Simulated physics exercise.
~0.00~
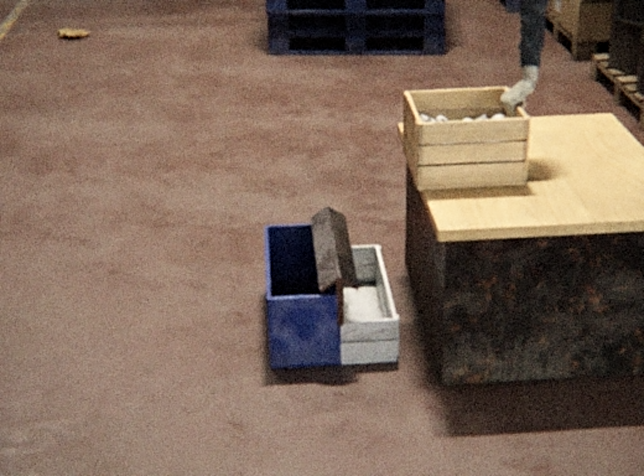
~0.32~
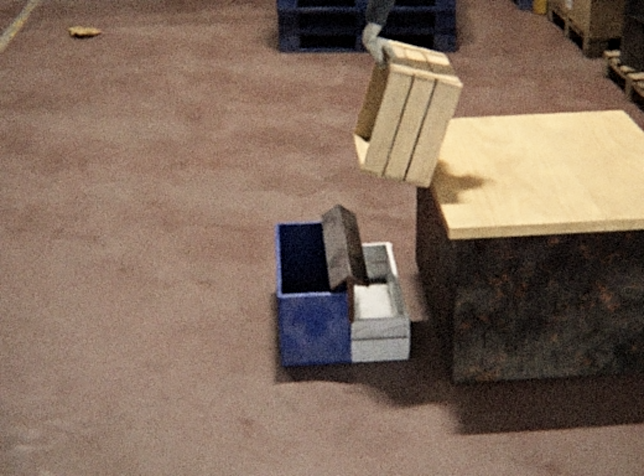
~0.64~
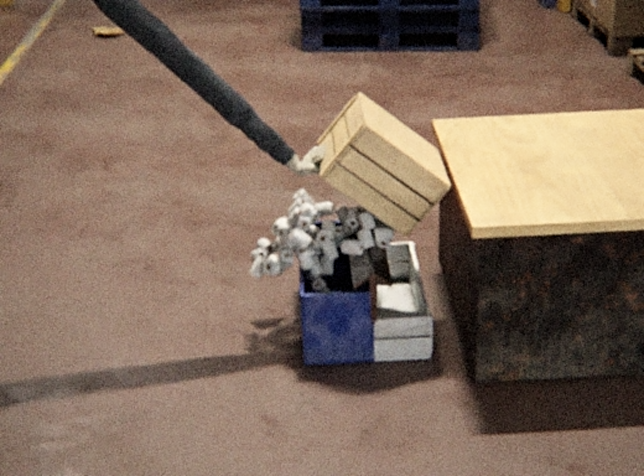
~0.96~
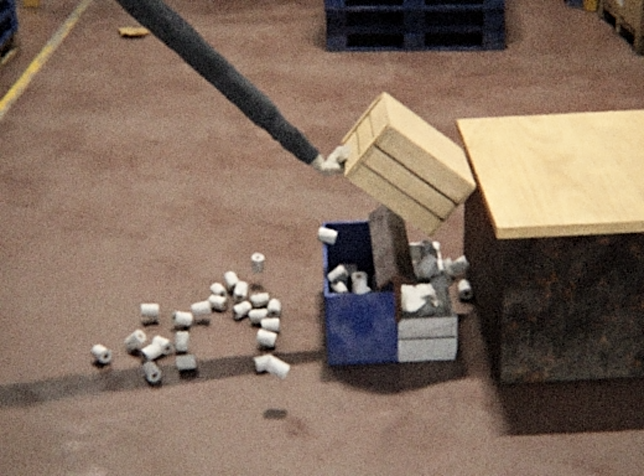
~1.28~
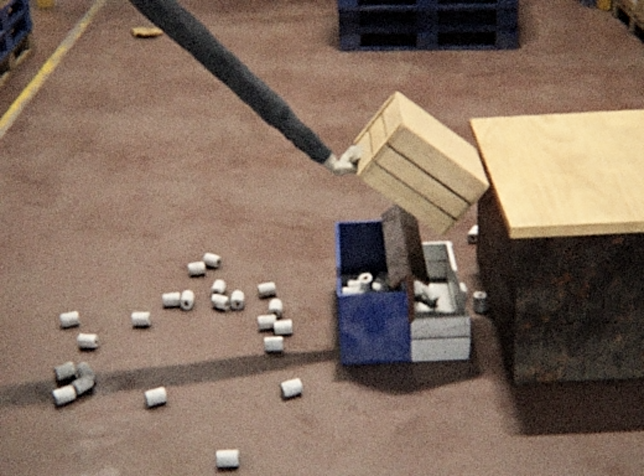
On a worn reddish-brown warehouse floor, seen from above at an angle, a pale wooden crate of small white rolls sits on a wood-topped bench at right. Below stand a blue tub and a whitish box, with a dark ridge over the wall between them. A dark-sleeved arm swings the crate left off the bench and tips it until it hangs nearly upside down. The rolls pour out in a clump over the tub. Some land in the tub and fewer in the box, while many scatter across the floor to the left and a few drop beside the bench.
